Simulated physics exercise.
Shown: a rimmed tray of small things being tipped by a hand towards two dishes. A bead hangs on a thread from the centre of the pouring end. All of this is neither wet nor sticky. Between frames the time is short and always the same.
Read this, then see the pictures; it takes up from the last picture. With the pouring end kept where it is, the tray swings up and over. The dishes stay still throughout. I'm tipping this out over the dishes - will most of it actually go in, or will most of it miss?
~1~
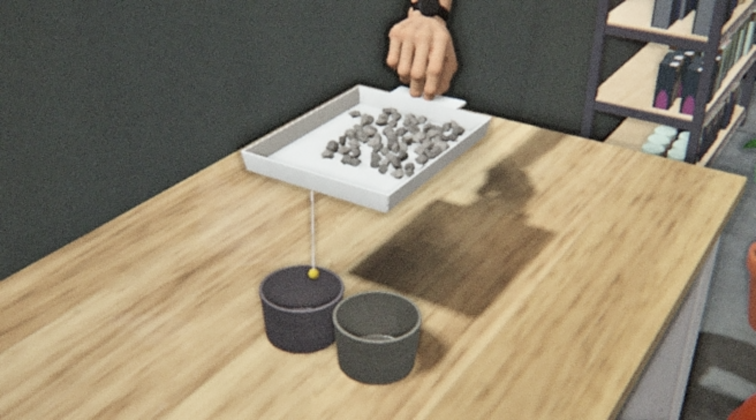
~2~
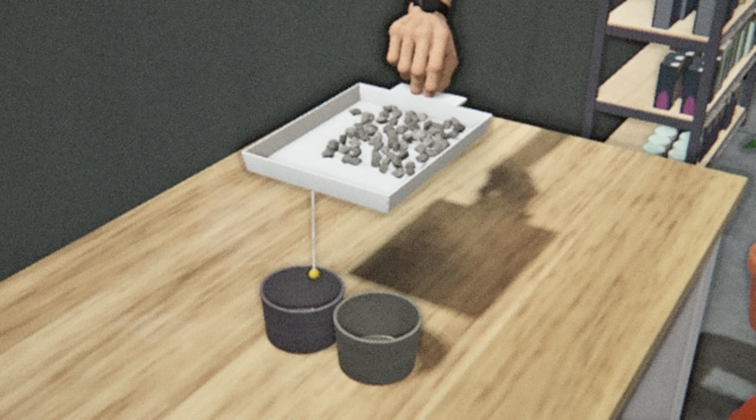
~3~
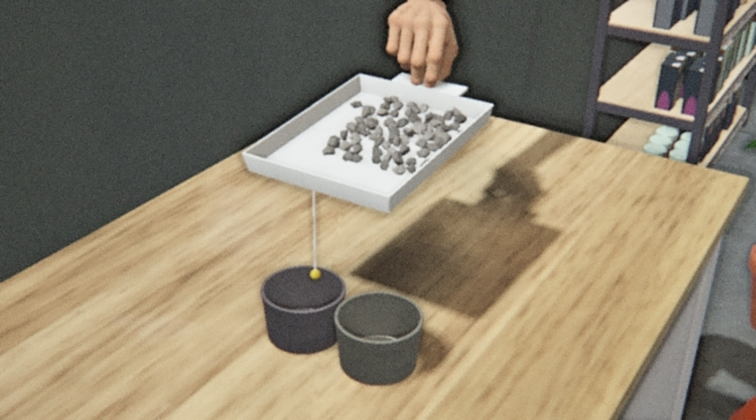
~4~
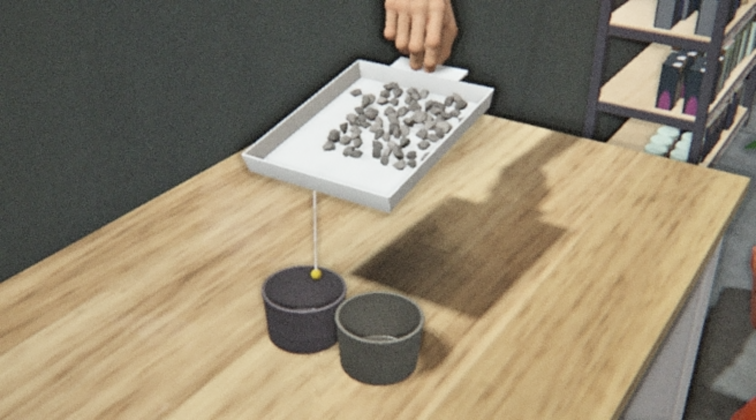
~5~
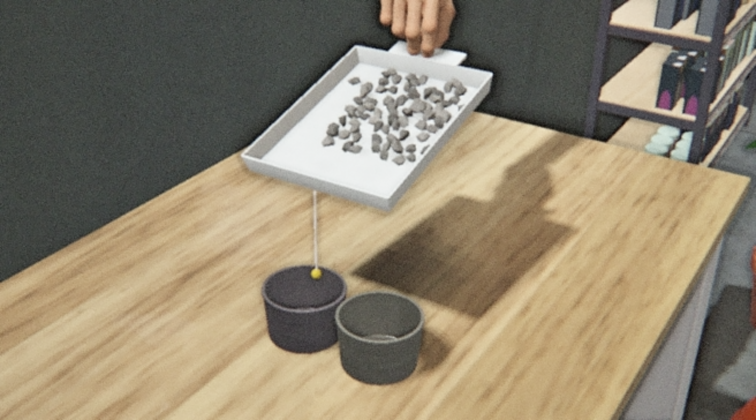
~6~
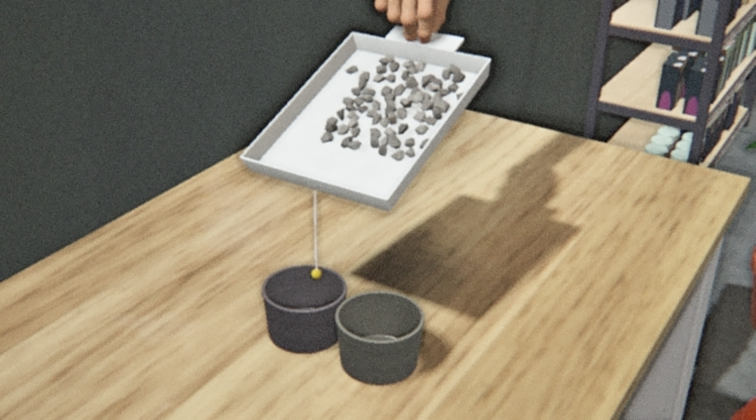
Most likely the spill will be the greater part.
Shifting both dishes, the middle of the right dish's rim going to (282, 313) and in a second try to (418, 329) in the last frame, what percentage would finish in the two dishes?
Roughly 70 per cent, then roughly 10 per cent.
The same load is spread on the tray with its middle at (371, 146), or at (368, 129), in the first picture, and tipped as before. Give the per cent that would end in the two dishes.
20 % and 20 %.
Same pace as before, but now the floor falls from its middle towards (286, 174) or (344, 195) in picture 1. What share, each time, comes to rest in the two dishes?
First case around 20 per cent, second case 60 per cent.
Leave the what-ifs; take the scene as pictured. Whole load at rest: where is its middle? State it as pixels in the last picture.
Close to (264, 363), more or less.
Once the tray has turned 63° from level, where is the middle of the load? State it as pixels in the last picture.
Load centre: Approx. (318, 174).
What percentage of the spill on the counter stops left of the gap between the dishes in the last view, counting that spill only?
That's roughly 90 per cent of the pieces.
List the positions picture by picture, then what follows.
Corners of the pouring end at (247, 151) and (387, 193), level; middle of the load at (393, 141), bits of gravel; left dish at (278, 325); right dish at (354, 356); bead on its thread at (314, 274), in the first frame.
Corners of the pouring end at (247, 151) and (387, 193), level; middle of the load at (394, 139), in the second frame.
Corners of the pouring end at (247, 152) and (388, 194), tipped barely, level across its low end; middle of the load at (395, 133), in the third frame.
Corners of the pouring end at (247, 153) and (387, 194), tipped a little, level across its low end; middle of the load at (395, 124), in the fourth frame.
Corners of the pouring end at (246, 154) and (387, 195), tipped clearly, level across its low end; middle of the load at (394, 114), in the fifth frame.
Corners of the pouring end at (245, 156) and (385, 196), tipped clearly, level across its low end; middle of the load at (391, 106); left dish at (280, 325); right dish at (357, 356), in the sixth frame.
Soon, tray tipped steeply; nearly all on the tray; a stray few in the air.
A while on, tray tipped right over; about half on the tray; a stray few in the left dish; about a third outside both; a small part in the air.
Towards the end, tray tipped past a quarter turn; a stray few in the right dish; about a quarter in the left dish; most outside both.
Finally, tray tipped past a quarter turn; a stray few in the right dish; about a quarter in the left dish; most outside both.
